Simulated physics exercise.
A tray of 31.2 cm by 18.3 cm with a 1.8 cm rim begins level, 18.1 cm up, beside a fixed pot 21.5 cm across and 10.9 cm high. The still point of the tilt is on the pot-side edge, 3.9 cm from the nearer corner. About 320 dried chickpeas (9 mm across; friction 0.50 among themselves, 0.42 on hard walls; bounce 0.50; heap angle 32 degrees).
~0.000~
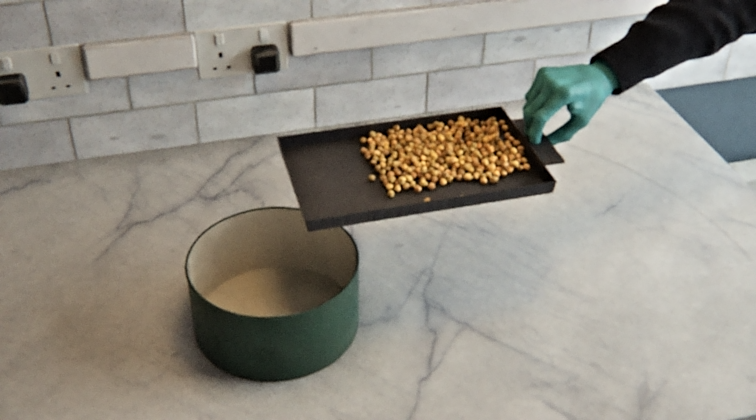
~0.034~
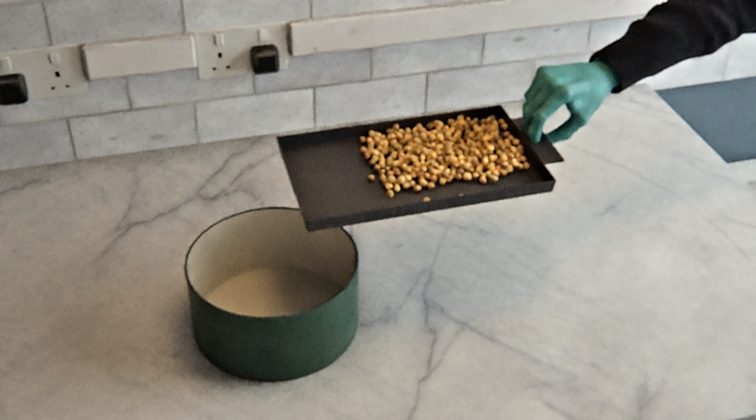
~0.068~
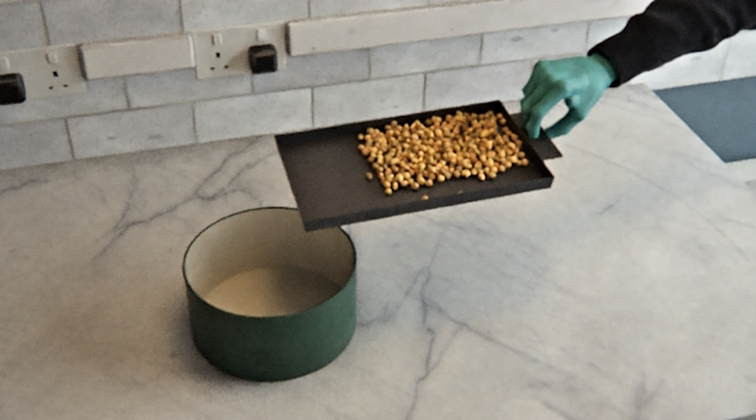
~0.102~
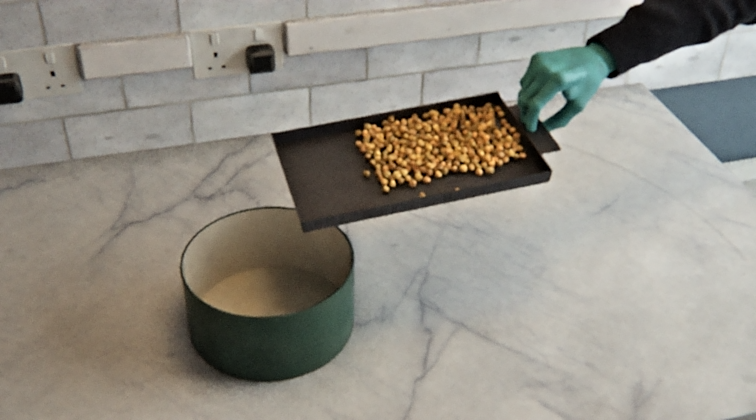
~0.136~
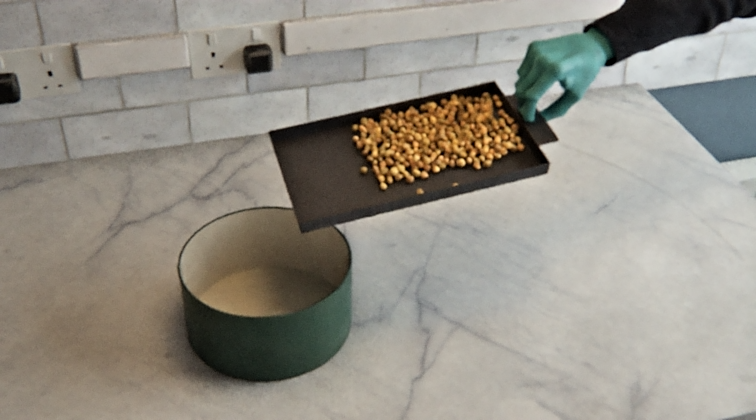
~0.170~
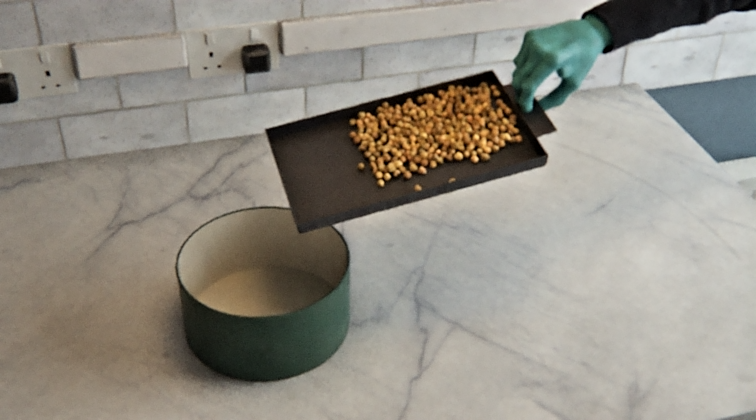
On a marble kitchen counter, a green-gloved hand held a dark tray of chickpeas level beside a green pot, then slowly raised the right side so the tray slanted slightly down toward the pot.
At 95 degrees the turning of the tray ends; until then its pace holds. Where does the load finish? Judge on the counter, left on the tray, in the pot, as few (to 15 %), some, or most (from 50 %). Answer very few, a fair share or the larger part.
Counter very few, tray very few, pot the larger part.
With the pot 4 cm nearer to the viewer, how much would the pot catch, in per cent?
Then about 95 per cent.
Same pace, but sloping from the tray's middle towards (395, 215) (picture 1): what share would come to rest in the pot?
Some 40 per cent.
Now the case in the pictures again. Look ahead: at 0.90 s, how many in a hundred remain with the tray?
About 60 per cent.
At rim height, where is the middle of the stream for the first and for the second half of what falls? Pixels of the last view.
At about (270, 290), then at (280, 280).
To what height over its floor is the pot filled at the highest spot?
About 2.5 cm.
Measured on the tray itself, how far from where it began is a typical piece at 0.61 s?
Roughly 10 cm.
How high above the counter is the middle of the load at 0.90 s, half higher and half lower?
Some 18 cm.
After 0.61 s, tilt 51 degrees; the tray holds 100 %, the pot 0 %.
After 0.90 s, tilt 78 degrees; the tray holds 60 %, the pot 30 %.
After 1.29 s, tilt 95 degrees; the tray holds 10 %, the pot 85 %.
By 2.0 s all is still; counter 5 %, tray 5 %, pot 95 %.
